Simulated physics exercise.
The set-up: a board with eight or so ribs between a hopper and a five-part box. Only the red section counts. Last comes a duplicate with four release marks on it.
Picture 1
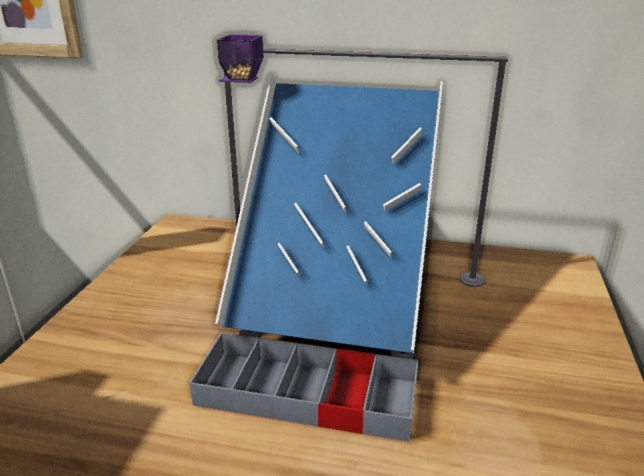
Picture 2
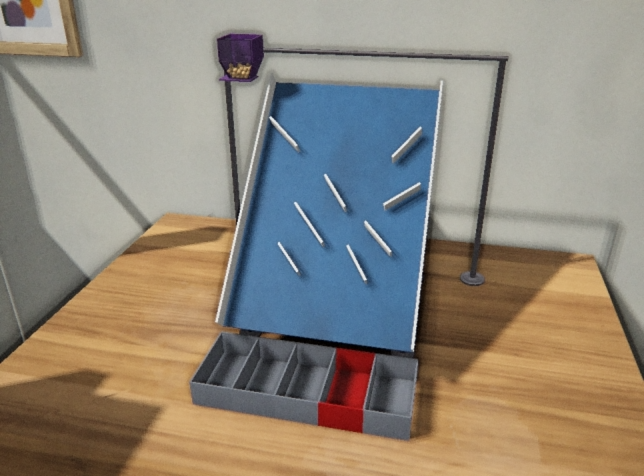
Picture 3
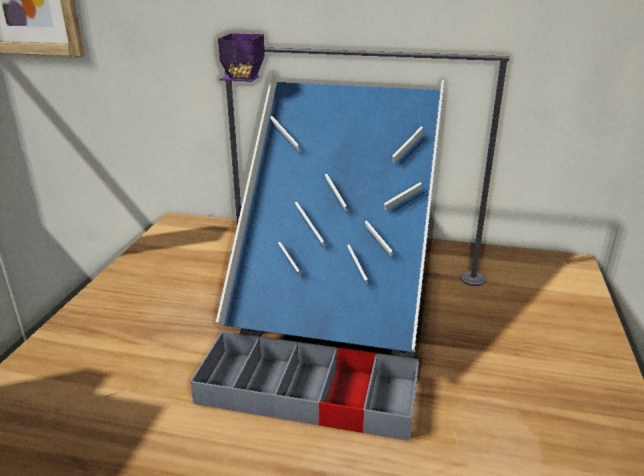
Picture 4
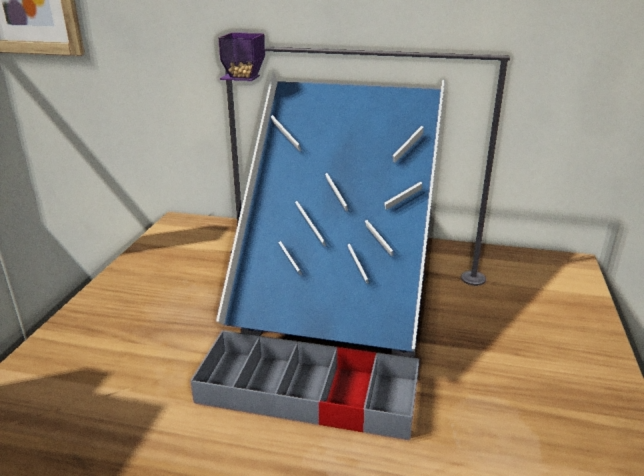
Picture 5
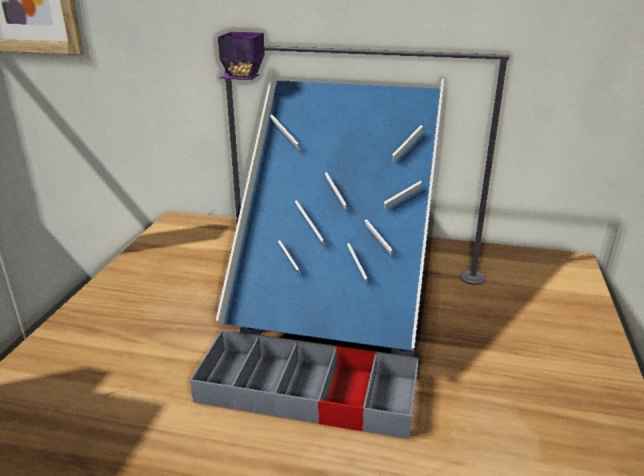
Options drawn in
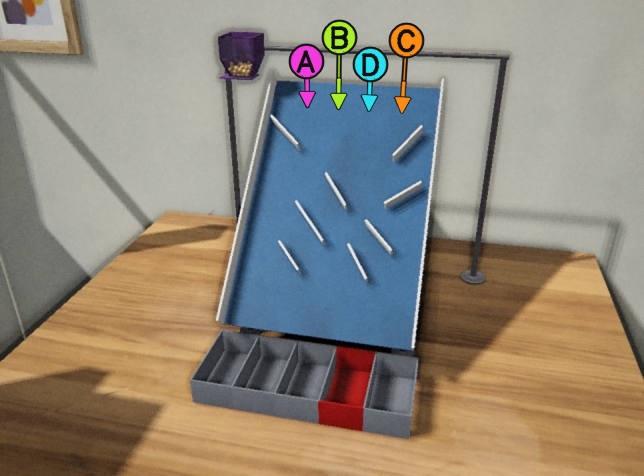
The video shows a tilted blue board with white ribs on a wooden table, a purple hopper of small tan pieces above its upper left and a grey box with one red section below; nothing visibly moves.
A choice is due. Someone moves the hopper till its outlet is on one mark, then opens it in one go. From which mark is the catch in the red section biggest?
I would pick mark A.
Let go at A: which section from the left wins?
The fourth from the left.
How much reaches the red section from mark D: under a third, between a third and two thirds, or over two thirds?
Mark D gives under a third.
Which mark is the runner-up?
That is mark B.
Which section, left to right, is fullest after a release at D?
The fifth.
On the marked copy, mark A meets the board at (307, 101); mark B meets the board at (338, 103); mark C meets the board at (402, 107); mark D meets the board at (369, 105).
If A is chosen, most in the red section, about a quarter in other sections.
If B is chosen, about a third in the red section, about two thirds in other sections.
If C is chosen, a stray few in the red section, nearly all in other sections.
If D is chosen, a stray few in the red section, nearly all in other sections.
